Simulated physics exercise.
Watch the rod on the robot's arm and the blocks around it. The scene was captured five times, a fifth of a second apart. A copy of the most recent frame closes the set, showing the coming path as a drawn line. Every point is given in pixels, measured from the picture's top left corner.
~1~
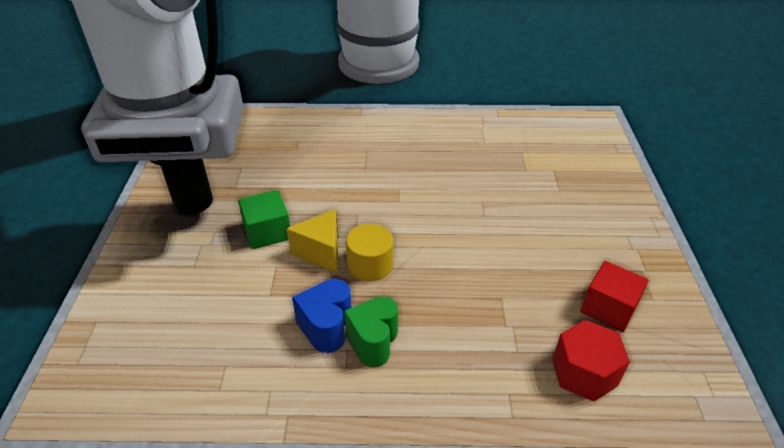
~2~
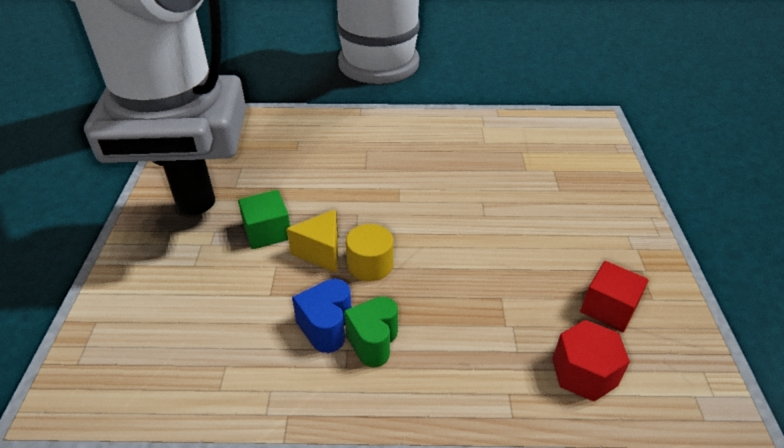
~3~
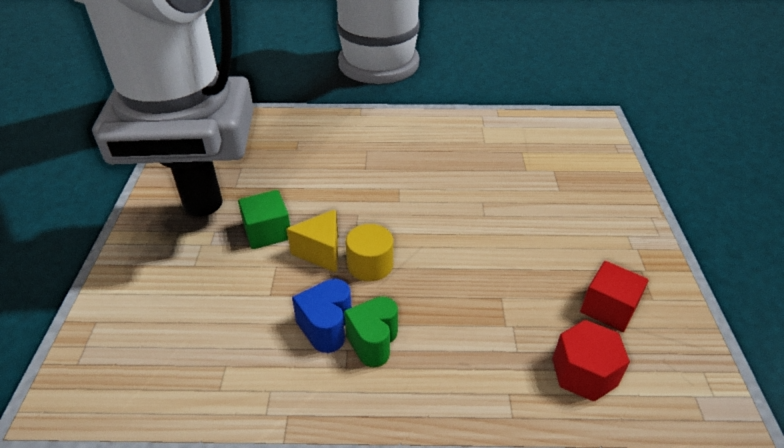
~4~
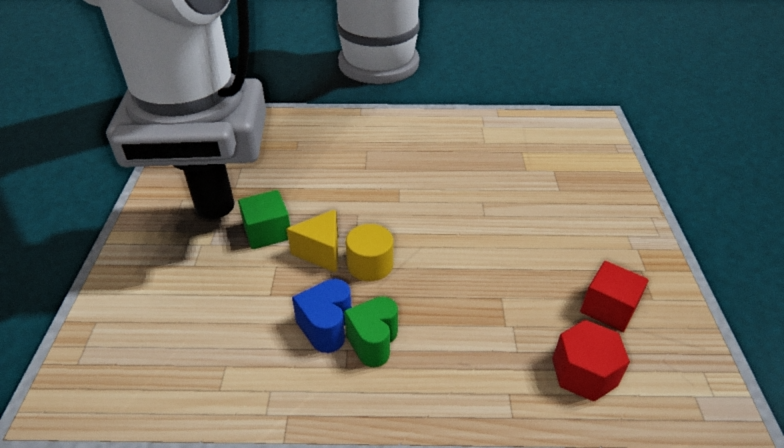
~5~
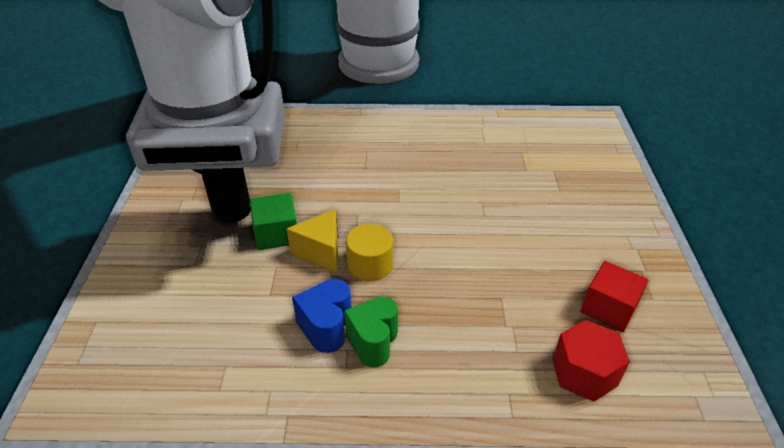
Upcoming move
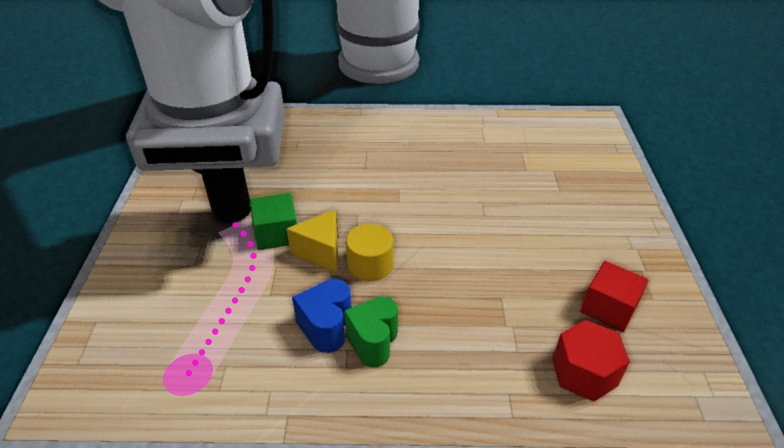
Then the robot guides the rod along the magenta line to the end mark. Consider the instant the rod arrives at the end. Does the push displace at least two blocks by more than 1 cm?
I'd say no.
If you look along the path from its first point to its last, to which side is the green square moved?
It will end up to the left.
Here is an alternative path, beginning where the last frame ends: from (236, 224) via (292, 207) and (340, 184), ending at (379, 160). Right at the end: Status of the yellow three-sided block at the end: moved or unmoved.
It will be resting on its spot.
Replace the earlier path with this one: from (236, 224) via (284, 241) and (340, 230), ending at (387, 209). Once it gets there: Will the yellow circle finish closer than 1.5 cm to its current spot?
My answer is yes.
Drawn move, from (236, 224) by way of (253, 264) and (226, 315) to (188, 374).
What follows on the original path. One third of the way, rod (250, 251); green square (287, 209).
Two thirds of the way, rod (221, 302); green square (287, 209).
At the end, rod (182, 361); green square (287, 209); yellow three-sided block still.
